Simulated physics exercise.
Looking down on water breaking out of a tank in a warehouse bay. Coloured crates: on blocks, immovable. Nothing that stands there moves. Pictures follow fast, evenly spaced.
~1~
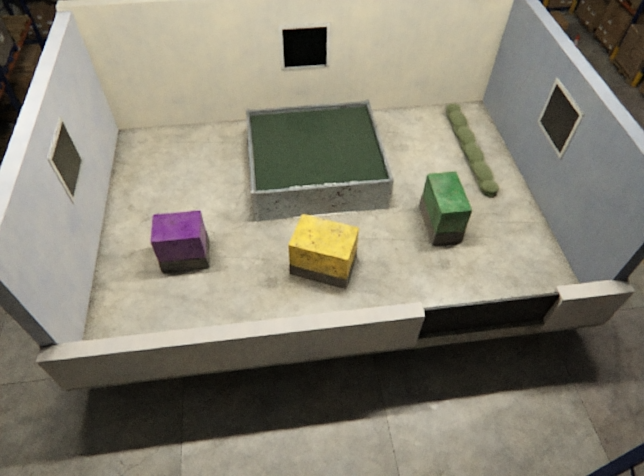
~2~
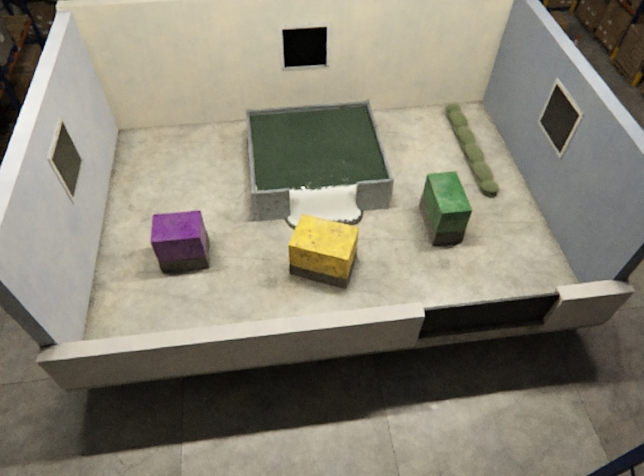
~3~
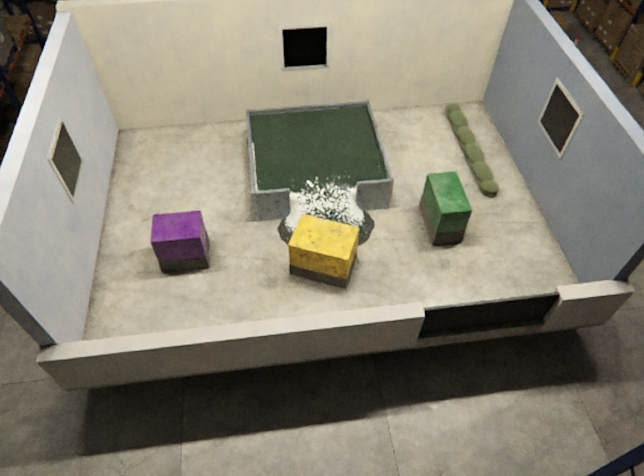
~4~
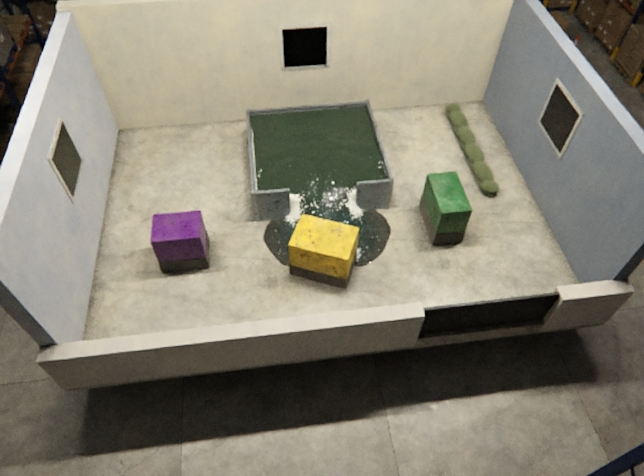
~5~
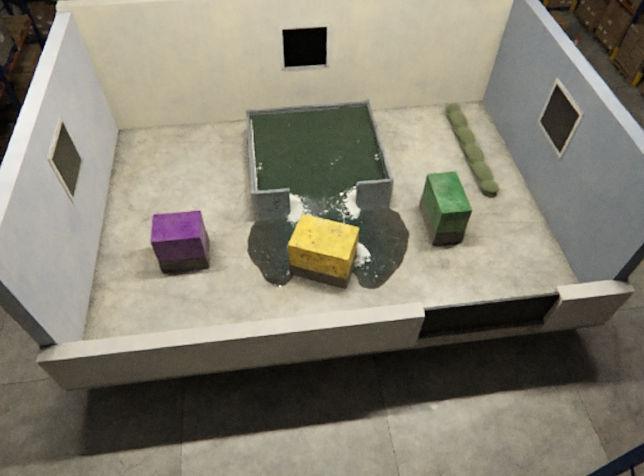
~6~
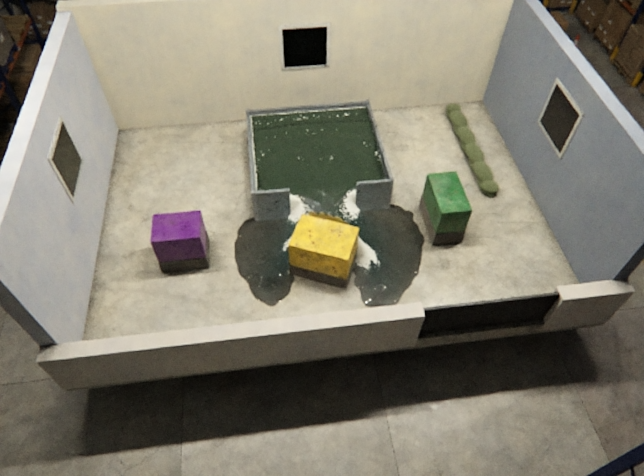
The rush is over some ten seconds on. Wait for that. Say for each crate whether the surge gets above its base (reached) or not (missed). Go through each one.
Green crate: Missed; purple crate: Missed; yellow crate: Reached.
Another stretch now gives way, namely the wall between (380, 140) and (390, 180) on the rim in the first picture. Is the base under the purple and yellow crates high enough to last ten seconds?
First the purple crate: It is never reached; then the yellow crate: It is never reached.
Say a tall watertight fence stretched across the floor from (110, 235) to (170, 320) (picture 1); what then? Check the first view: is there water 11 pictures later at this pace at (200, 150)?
By then the spot is still untouched.
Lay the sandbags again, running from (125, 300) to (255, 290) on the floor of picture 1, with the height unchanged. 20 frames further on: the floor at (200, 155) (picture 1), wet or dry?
Looks like it ends up unflooded.
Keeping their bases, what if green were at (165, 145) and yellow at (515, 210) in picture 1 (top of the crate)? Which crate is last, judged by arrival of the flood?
Answer: The green one.
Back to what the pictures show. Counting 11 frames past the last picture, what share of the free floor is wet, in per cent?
Near 45 in a hundred.
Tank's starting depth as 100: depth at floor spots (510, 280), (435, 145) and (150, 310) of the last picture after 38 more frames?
In turn 16, 6 and 10 in a hundred.
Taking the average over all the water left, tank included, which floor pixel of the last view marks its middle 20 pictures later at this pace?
I reckon somewhere around (336, 214).
A moment on, water covers 25 % of the floor; the green crate water round its plinth, the purple crate water round its plinth, the yellow crate water round its plinth.
Next, water covers 45 % of the floor; the green crate water round its plinth, the purple crate water round its plinth, the yellow crate water round its plinth.
Then, water covers 65 % of the floor; the green crate water round its plinth, the purple crate water round its plinth, the yellow crate water round its plinth.
Later, water covers 90 % of the floor; the green crate water round its plinth, the purple crate water round its plinth, the yellow crate water round its plinth.
In the end, water covers 95 % of the floor; the green crate stayed above the water, the purple crate stayed above the water, the yellow crate was topped.
